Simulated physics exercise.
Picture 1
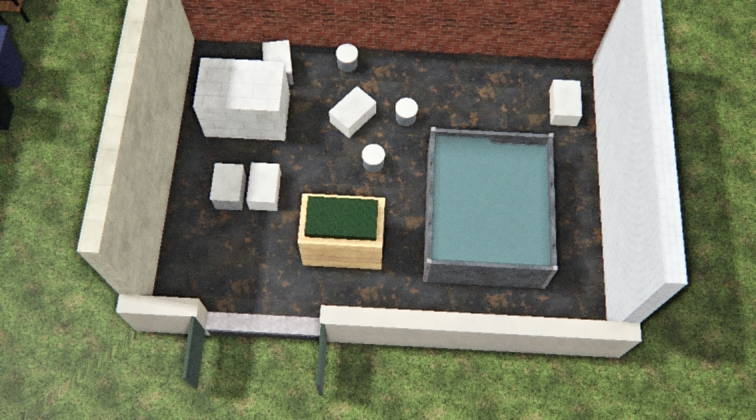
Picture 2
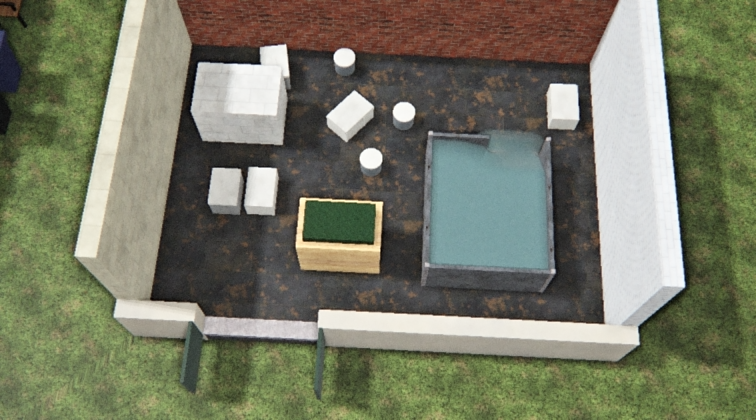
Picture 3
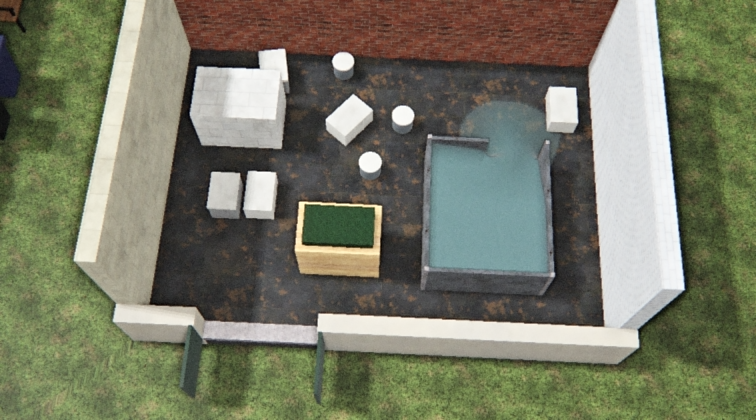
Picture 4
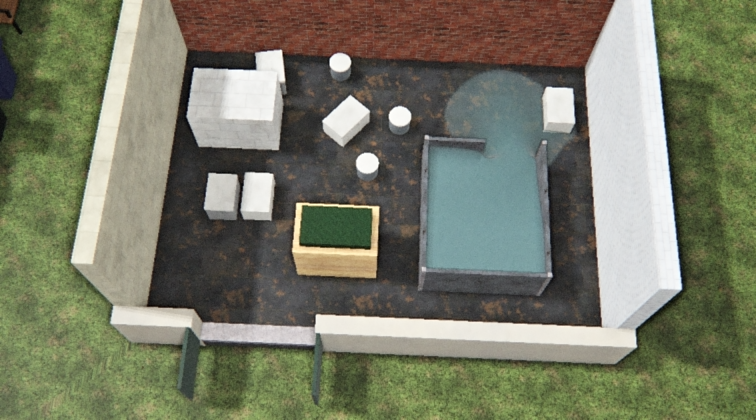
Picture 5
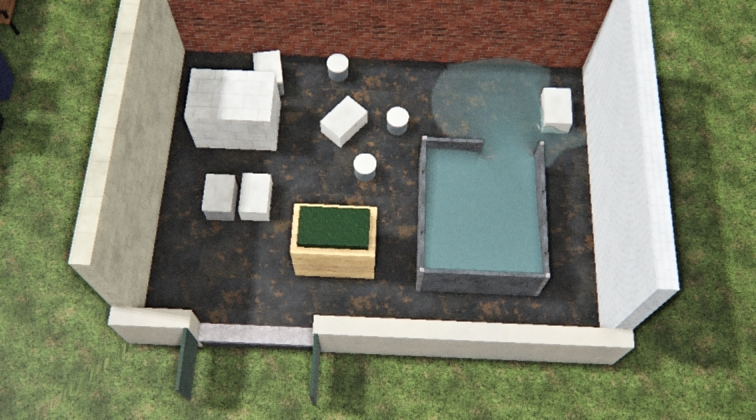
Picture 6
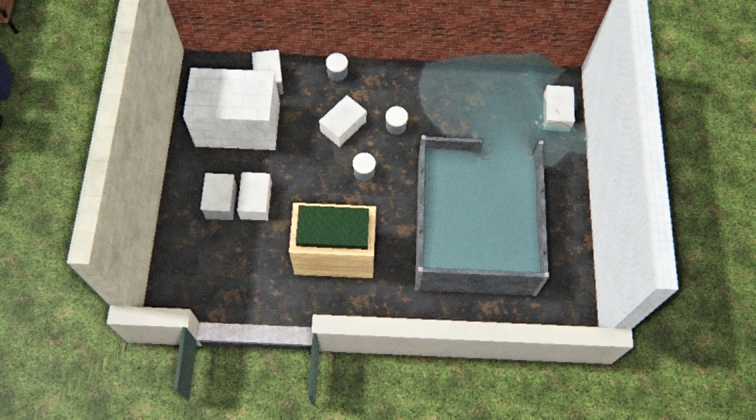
At first, blue-green water fills a grey-walled tank in a walled yard scattered with white boxes and cylinders. A gap opens in the tank's far wall, and water pours through, fanning across the dark ground toward the brick wall. The spreading water surrounds the white box at right, which shifts slightly.
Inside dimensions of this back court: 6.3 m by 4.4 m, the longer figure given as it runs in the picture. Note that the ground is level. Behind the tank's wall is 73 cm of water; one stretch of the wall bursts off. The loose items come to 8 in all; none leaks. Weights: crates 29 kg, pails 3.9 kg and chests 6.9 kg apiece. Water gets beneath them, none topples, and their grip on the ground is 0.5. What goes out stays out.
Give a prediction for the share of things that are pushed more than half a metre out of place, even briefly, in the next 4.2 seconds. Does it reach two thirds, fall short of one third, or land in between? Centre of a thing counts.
It is a third to two thirds.
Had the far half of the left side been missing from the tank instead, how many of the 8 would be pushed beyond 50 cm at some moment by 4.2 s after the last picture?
Then 6.
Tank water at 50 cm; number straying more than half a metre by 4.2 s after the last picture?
In that case 4 of them.
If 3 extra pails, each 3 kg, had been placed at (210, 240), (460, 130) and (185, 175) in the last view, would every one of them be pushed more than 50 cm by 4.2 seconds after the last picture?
Result, one by one: Not exceeded, exceeded and exceeded.
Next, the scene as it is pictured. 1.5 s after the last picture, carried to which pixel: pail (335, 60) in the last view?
About (286, 70), give or take.
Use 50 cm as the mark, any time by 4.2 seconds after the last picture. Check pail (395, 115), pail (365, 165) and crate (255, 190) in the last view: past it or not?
In order: Farther, farther and not as far.
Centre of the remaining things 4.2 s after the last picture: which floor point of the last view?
Somewhere near (314, 162).
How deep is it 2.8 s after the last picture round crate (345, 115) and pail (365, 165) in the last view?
Some 6 cm at the first, some 2 cm at the second.
Then, 0.4 s after the last picture 0 of 8 are over 50 cm from their spots; 0 afloat.
Then, 1.5 s after the last picture 1 of 8 are over 50 cm from their spots; 2 afloat.
Then, 2.8 s after the last picture 3 of 8 are over 50 cm from their spots; 3 afloat.
Then, 4.2 s after the last picture 5 of 8 are over 50 cm from their spots, and 5 have been at some point; 3 afloat.
